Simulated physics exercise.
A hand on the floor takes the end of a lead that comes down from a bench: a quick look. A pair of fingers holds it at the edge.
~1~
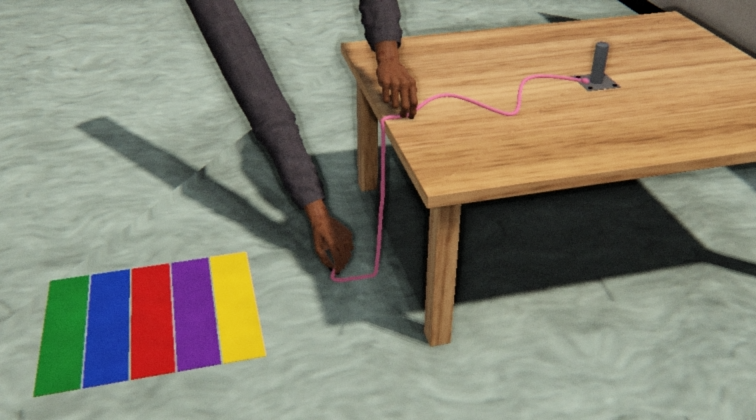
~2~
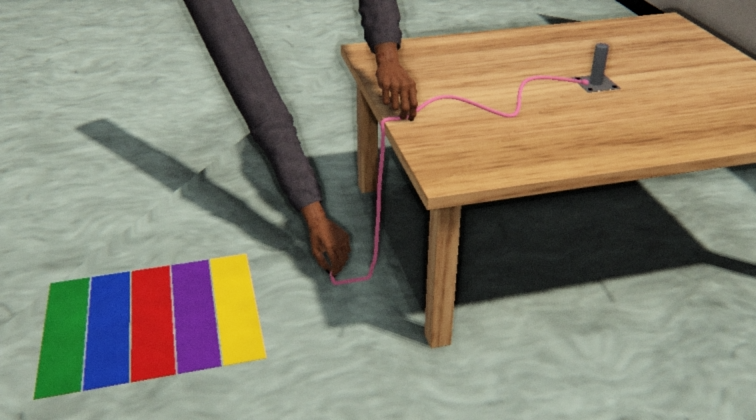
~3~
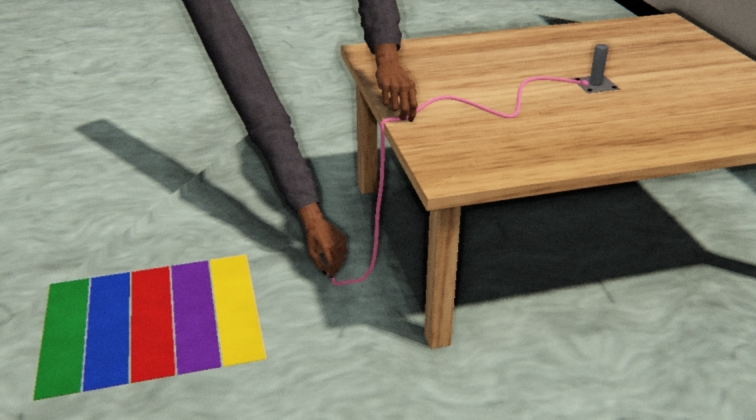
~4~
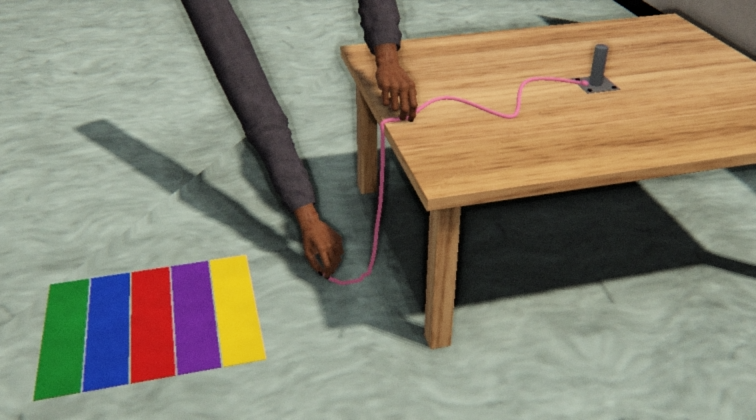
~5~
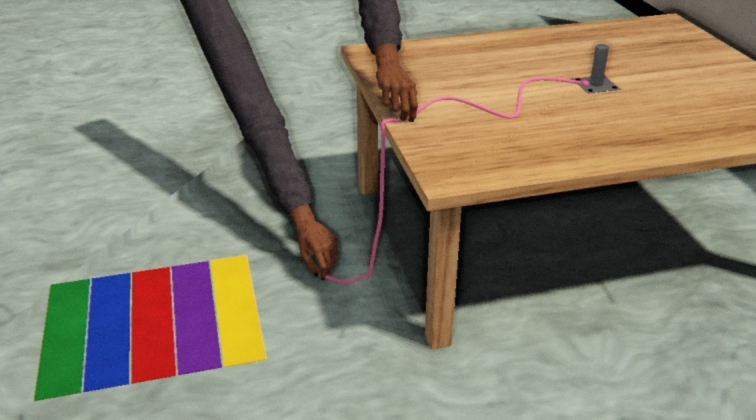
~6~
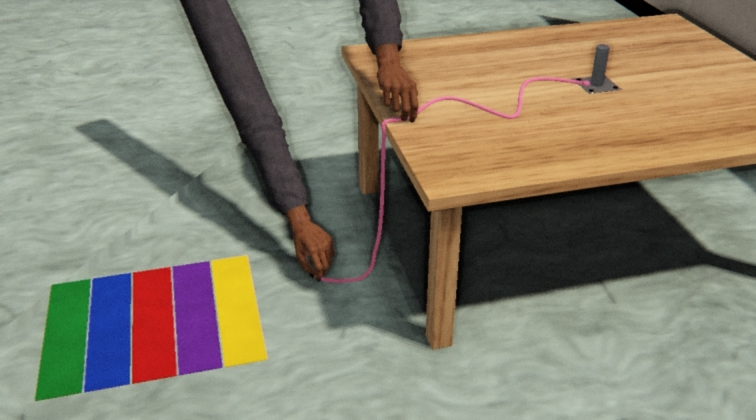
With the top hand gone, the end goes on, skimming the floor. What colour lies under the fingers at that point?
Blue.
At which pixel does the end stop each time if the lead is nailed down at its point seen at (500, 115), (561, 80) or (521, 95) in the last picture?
The pixel places are (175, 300), (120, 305) and (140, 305), one per try.
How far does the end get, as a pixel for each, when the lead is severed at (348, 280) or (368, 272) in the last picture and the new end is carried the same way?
About (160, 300), then (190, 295).
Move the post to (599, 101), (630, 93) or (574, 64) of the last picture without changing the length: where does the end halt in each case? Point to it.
First try about (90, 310), second about (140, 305), third about (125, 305).
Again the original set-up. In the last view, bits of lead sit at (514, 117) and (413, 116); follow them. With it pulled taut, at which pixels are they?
At (456, 107) for the first, at (335, 152) for the second.
A little later, end near (191, 296); over purple.
Next, end near (141, 304); over red.
When it is tight, end near (111, 309); over blue. It gets as far as the blue strip.
